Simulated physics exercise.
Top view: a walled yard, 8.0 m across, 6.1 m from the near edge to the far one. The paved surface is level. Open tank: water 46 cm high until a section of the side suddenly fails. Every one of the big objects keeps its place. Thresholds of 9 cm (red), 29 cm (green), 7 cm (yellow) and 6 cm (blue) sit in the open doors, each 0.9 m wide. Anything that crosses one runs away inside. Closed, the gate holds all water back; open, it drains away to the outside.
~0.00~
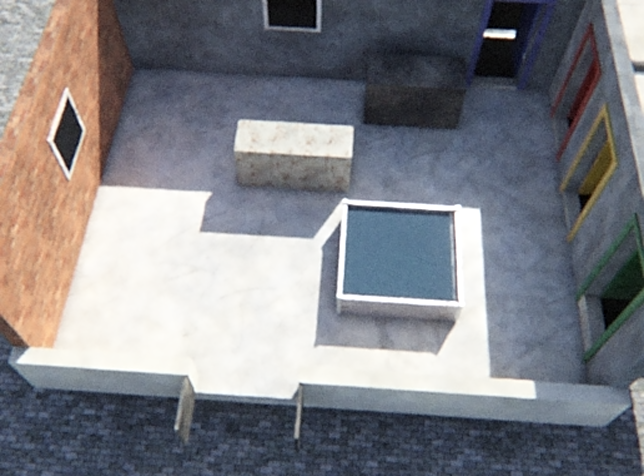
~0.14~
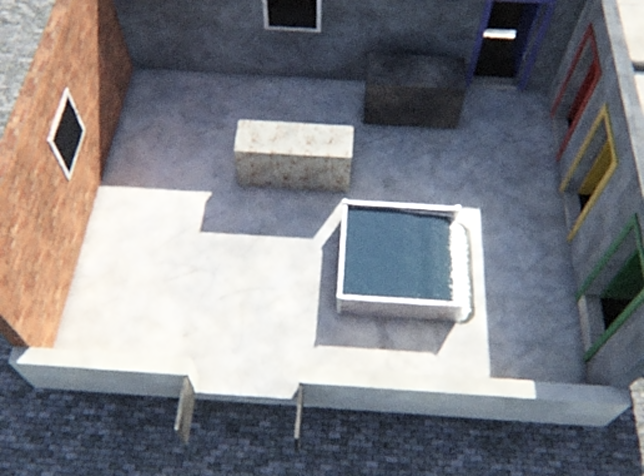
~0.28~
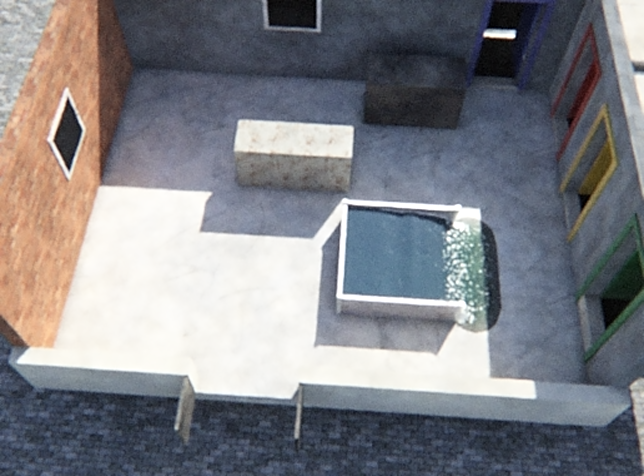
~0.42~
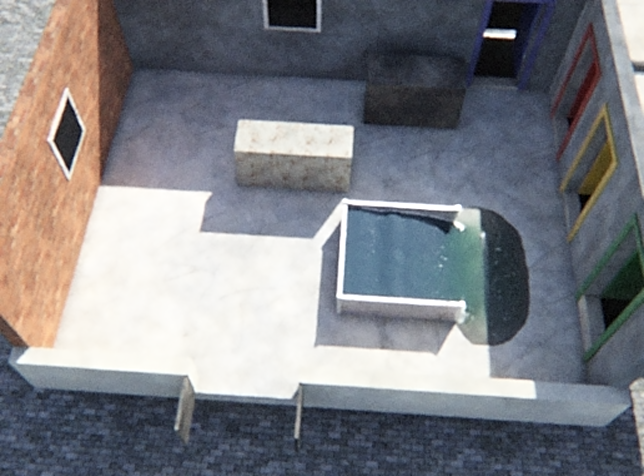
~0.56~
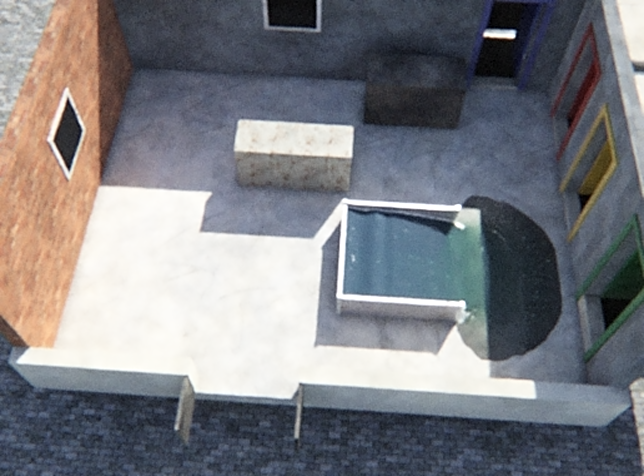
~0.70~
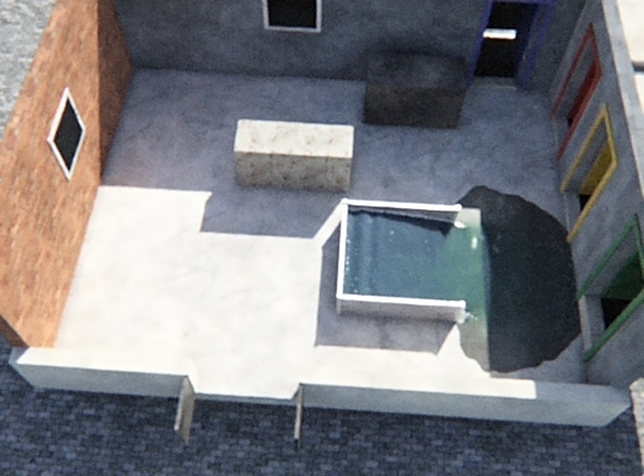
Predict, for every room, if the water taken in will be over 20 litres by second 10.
One by one: Red door: Falls short. Green door: Falls short. Yellow door: Tops the amount. Blue door: Tops the amount.
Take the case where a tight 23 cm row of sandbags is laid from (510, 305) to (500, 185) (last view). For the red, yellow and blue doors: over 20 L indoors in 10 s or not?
So then red is inside it, yellow is inside it and blue is beyond it.
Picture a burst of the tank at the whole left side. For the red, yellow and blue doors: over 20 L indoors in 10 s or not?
Red falls short; yellow falls short; blue falls short.
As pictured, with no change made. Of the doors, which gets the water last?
Blue.
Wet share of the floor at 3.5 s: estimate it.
Roughly 30 % of the floor.
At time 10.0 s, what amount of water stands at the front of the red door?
Looks like about 5.5 cm at that spot.
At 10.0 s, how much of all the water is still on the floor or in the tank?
It comes to near 88 per cent.
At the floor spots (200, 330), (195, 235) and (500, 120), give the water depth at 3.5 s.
0, 0, 3 cm.
After 1.4 s water covers 15 % of the floor and is deepest (28 cm) near (572, 292); red door not reached, green door 23 cm at the sill, 0 L in, yellow door 14 cm at the sill, 6 L in, blue door not reached.
After 2.2 s water covers 15 % of the floor and is deepest (32 cm) near (586, 390); red door 5 cm at the sill, 0 L in, green door 22 cm at the sill, 0 L in, yellow door 16 cm at the sill, 36 L in, blue door not reached.
After 3.5 s water covers 30 % of the floor and is deepest (20 cm) near (587, 402); red door 6 cm at the sill, 0 L in, green door 15 cm at the sill, 0 L in, yellow door 11 cm at the sill, 71 L in, blue door 12 cm at the sill, 3 L in.
After 6.0 s water covers 50 % of the floor and is deepest (10 cm) near (511, 124); red door 5 cm at the sill, 0 L in, green door 7 cm at the sill, 0 L in, yellow door 6 cm at the sill, 80 L in, blue door 10 cm at the sill, 39 L in.
After 10.0 s water covers 70 % of the floor and is deepest (6 cm) near (462, 121); red door 6 cm at the sill, 0 L in, green door 3 cm at the sill, 0 L in, yellow door 4 cm at the sill, 80 L in, blue door 6 cm at the sill, 50 L in.
